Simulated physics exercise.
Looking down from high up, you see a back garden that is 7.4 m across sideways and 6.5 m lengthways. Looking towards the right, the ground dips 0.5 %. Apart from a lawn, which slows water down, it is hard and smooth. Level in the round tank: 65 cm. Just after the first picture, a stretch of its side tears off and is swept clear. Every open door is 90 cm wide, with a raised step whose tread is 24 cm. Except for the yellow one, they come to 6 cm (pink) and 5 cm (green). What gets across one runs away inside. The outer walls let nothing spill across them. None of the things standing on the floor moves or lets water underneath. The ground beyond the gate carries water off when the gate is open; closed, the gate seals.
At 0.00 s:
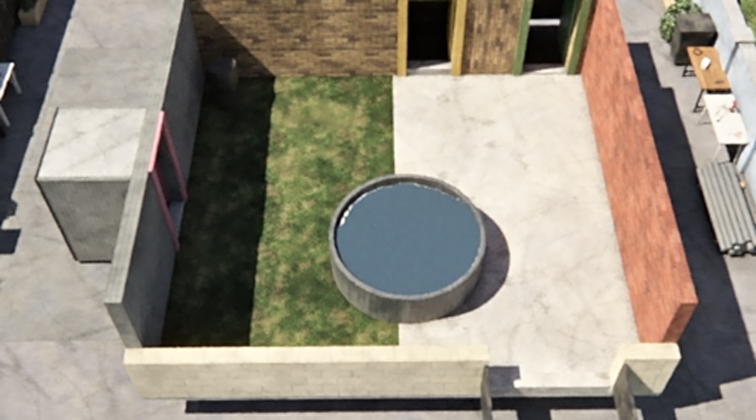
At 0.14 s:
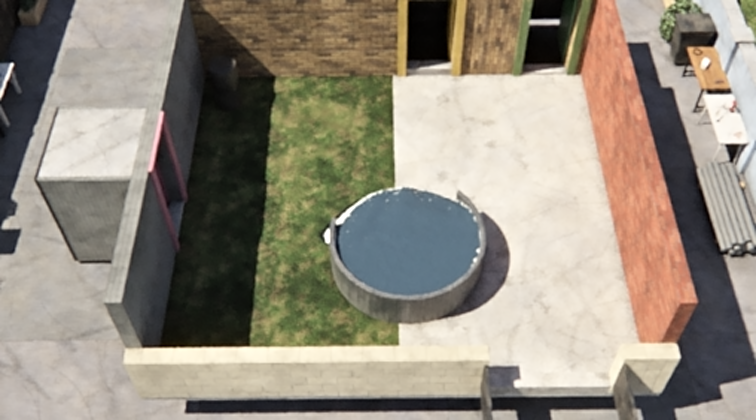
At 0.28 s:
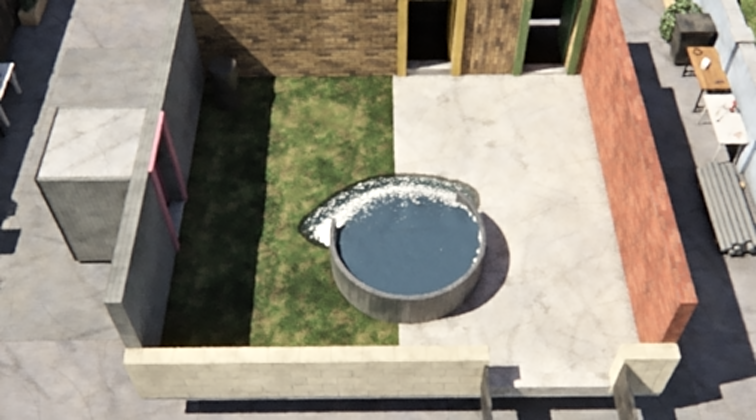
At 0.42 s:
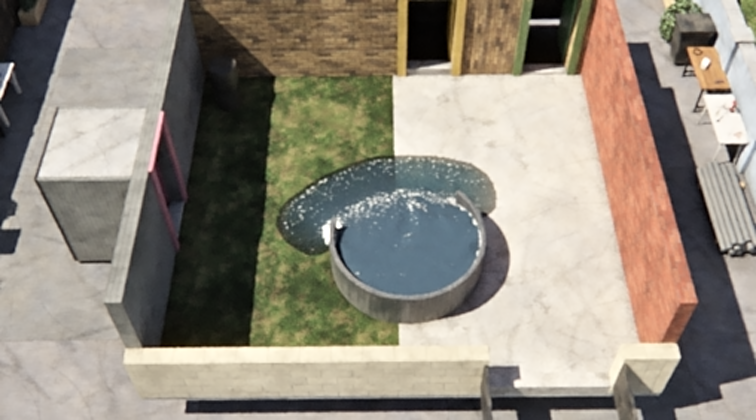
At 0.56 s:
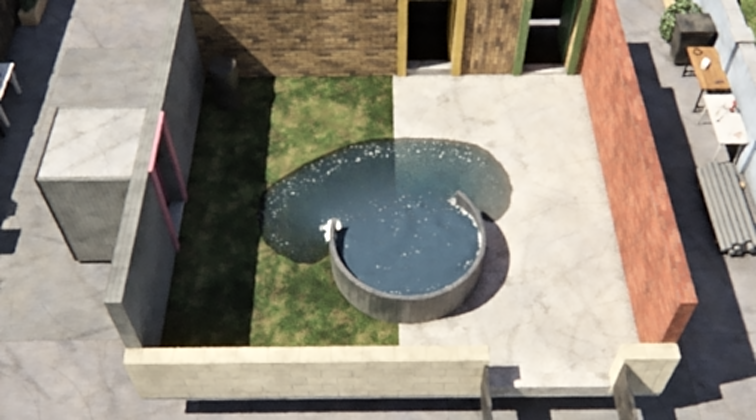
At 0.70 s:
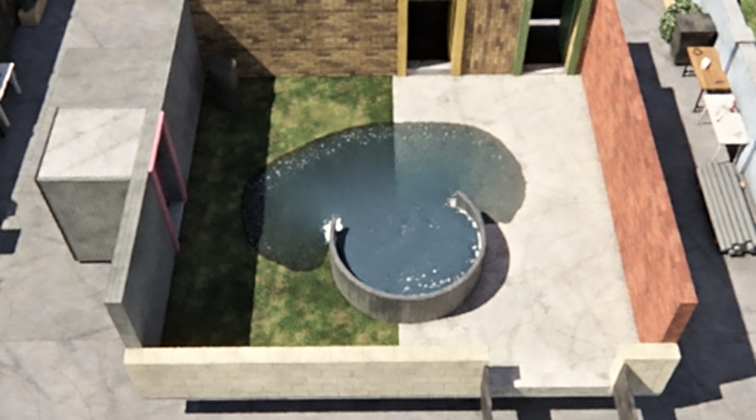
A walled back garden, half grass and half pale paving, is seen from high above by a still camera. A round grey tank of dark water stands across the seam, with a brick wall and yellow and green doorways behind and a red brick wall at right. The tank's far side opens, and foaming water pours out, spreading backwards and sideways in a widening sheet over grass and paving.
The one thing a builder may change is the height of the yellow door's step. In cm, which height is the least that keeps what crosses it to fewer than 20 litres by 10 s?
A height of about 21 cm would just do it.
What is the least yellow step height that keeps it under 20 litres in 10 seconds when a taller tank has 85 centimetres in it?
Step height: Approx. 28 cm.
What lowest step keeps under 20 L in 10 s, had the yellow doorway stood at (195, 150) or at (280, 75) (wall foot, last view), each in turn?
In turn: Roughly 9.0 cm, roughly 13.0 cm.
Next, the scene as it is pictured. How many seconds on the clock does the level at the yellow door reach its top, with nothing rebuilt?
Near 2.2 seconds.
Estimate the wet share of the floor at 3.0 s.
The wet part is about 55 per cent.
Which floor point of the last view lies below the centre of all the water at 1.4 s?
The water is centred around (391, 205) in the last picture's pixels.
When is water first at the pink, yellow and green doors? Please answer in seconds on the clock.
Arrival times - pink 2.2 seconds, yellow 1.2 seconds, green 1.6 seconds.
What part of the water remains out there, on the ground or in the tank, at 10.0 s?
Around 88 percent is still there.
After 1.4 s water covers 45 % of the floor, deepest (23 cm) near (371, 205); 9 cm at the yellow door, 0 litres in over its 17 cm step.
After 3.0 s water covers 55 % of the floor, deepest (24 cm) near (416, 75); 22 cm at the yellow door, 44 litres in over its 17 cm step.
After 10.0 s water covers 100 % of the floor, deepest (11 cm) near (581, 74); 5 cm at the yellow door, 55 litres in over its 17 cm step.
At the yellow door as built, the water arrived by 1.2 s and peaked near 27 cm at 2.2 s.
Run again over the same 10 s with other heights there, 40 litres in over 18.5 cm, 5 litres over 25 cm. The limit of 20 litres is kept from about 21 cm up.
